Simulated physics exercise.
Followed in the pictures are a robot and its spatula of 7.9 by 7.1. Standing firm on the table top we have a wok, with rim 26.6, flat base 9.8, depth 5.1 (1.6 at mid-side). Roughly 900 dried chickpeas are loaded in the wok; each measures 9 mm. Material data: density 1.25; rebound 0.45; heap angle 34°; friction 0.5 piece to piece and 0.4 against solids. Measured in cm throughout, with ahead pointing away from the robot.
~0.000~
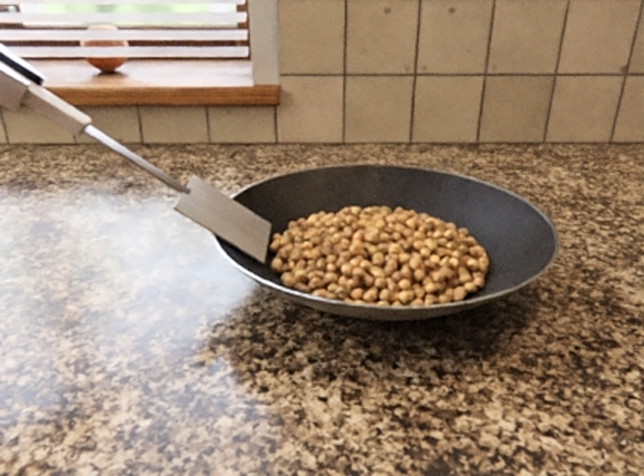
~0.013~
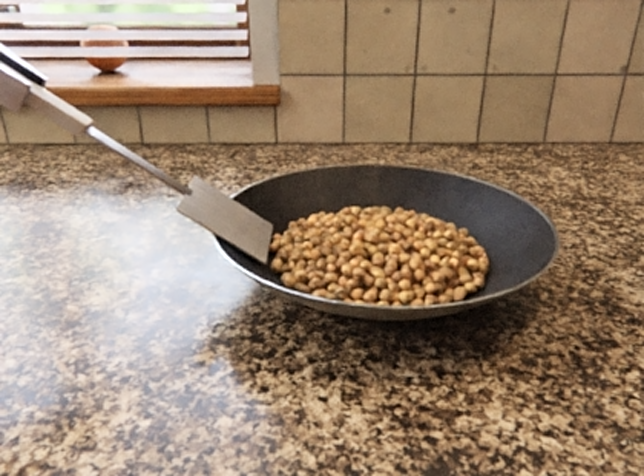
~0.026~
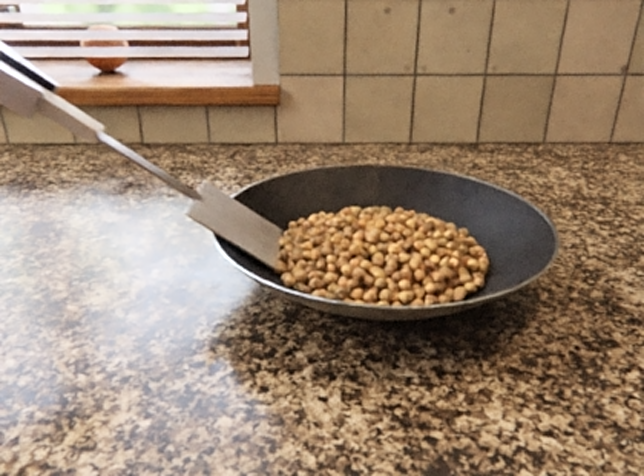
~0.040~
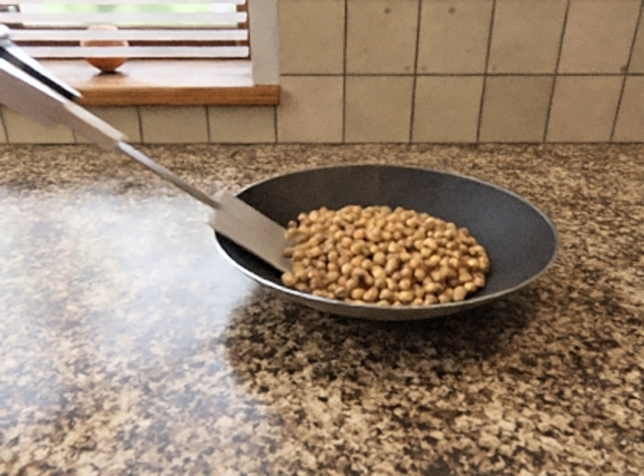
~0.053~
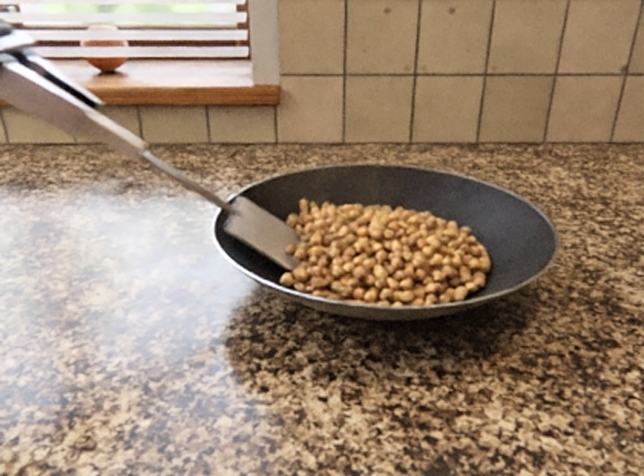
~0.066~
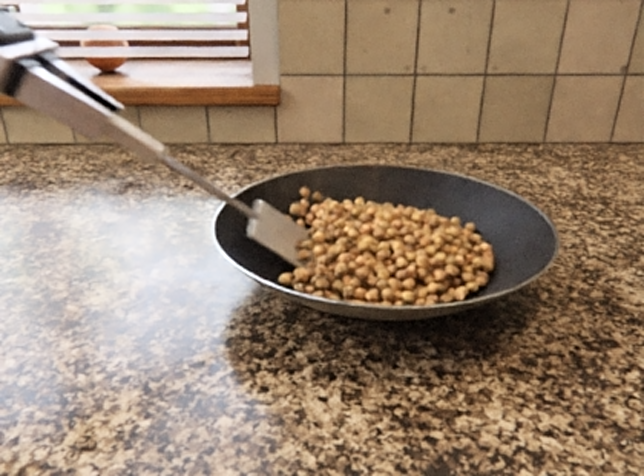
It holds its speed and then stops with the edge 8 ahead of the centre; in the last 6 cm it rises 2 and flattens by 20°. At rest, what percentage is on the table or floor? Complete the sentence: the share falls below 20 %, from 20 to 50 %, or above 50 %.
The share falls from 20 to 50 %.
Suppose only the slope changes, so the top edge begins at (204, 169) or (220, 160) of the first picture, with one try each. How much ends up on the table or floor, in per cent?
Some 30 and 30 per cent.
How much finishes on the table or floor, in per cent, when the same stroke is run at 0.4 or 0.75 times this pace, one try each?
I'd say near 0 and then near 15 per cent.
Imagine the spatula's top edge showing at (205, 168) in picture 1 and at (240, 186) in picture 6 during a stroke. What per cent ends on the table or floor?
About 5 per cent.
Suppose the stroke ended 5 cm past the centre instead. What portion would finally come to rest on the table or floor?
Changed stop: Approx. 0 %.
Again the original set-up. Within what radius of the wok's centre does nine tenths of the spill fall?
Distance: Approx. 40 cm.
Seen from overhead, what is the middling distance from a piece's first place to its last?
Level distance of roughly 5 cm.
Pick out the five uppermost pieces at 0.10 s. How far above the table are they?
6 cm or so.
By 0.10 s, sloping 36°, highest piece 7 above the table; 900 in the wok.
By 0.13 s, sloping 30°, highest piece 8 above the table; 899 in the wok, 1 on the blade or in flight.
By 0.35 s, sloping 16°, highest piece 7 above the table; 649 in the wok, 179 on the table or floor, 72 on the blade or in flight.
By 1.40 s, sloping 16°, highest piece 5 above the table; 648 in the wok, 252 on the table or floor.
Final count, 648 in the wok, 252 on the table or floor. That is 28 % on the table or floor.
